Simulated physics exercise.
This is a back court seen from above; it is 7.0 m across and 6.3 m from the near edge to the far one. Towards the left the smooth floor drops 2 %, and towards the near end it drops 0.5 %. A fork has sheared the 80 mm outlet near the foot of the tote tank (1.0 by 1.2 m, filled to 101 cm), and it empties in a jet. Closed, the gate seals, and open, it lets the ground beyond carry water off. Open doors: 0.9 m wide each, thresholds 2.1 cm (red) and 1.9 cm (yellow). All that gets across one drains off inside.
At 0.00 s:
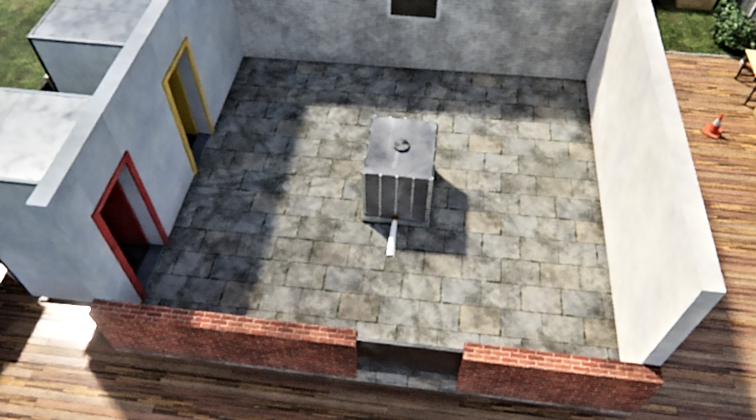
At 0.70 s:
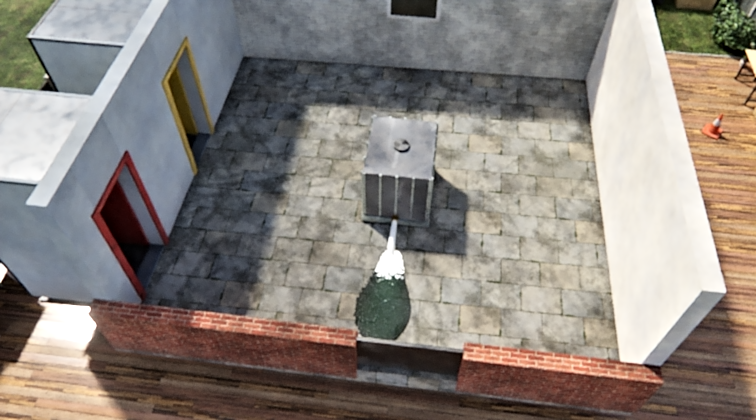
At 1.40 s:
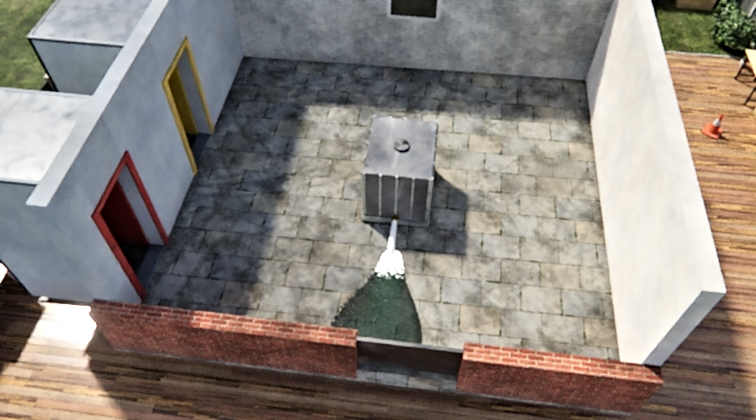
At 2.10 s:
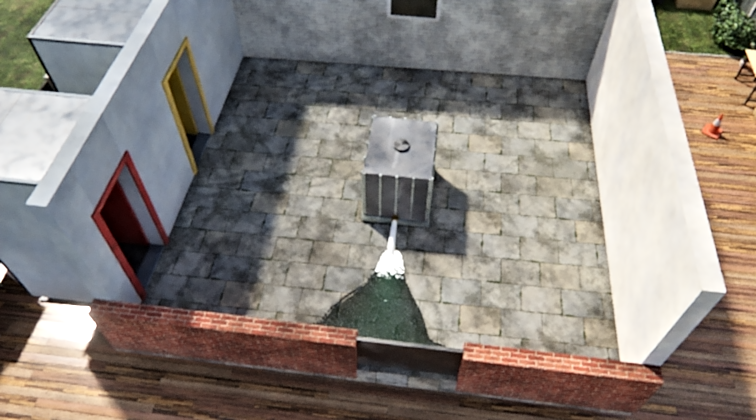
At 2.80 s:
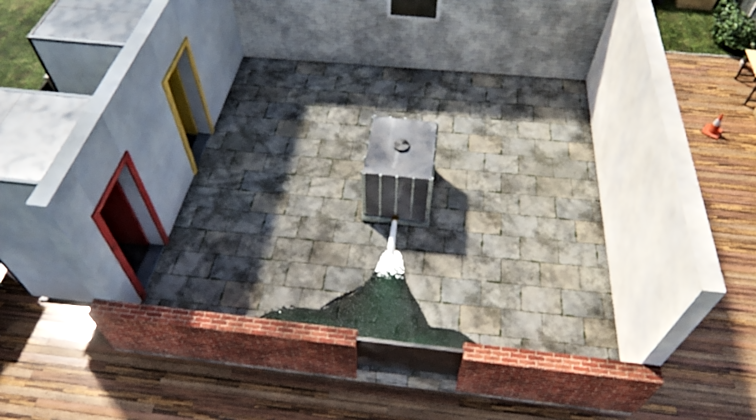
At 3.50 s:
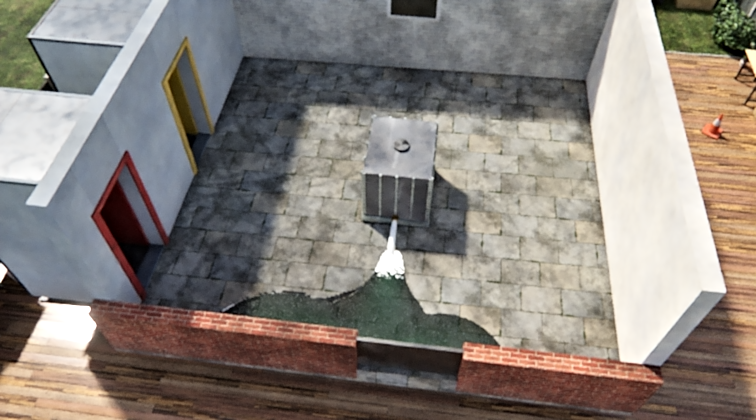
Water shot from the base of a gray tank in a paved, walled courtyard, spread into a dark green sheet toward the low brick wall, then fanned out along it, reaching farther left than right.
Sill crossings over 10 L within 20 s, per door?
Red door: Over; yellow door: Under.
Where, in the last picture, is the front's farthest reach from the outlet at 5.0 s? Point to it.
The farthest wet point sits close to (143, 329).
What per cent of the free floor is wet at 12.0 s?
25 %.
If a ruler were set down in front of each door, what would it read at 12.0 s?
Red 4.0 cm, yellow 0.8 cm.
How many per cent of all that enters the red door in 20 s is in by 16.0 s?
Share in: Approx. 55%.
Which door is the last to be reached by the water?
Water reaches the yellow door last.
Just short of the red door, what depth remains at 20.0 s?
I'd say close to 4.5 cm.
After 5.0 s water covers 15 % of the floor and is deepest (7 cm) near (374, 355); red door not reached, yellow door not reached.
After 8.0 s water covers 20 % of the floor and is deepest (6 cm) near (387, 357); red door 3.1 cm at the sill, 0 L in, yellow door not reached.
After 12.0 s water covers 25 % of the floor and is deepest (8 cm) near (374, 355); red door 3.9 cm at the sill, 7 L in, yellow door 0.78 cm at the sill, 0 L in.
After 16.0 s water covers 30 % of the floor and is deepest (8 cm) near (374, 355); red door 4.3 cm at the sill, 20 L in, yellow door 2.1 cm at the sill, 0 L in.
After 20.0 s water covers 35 % of the floor and is deepest (8 cm) near (374, 355); red door 4.5 cm at the sill, 35 L in, yellow door 2.6 cm at the sill, 0 L in.
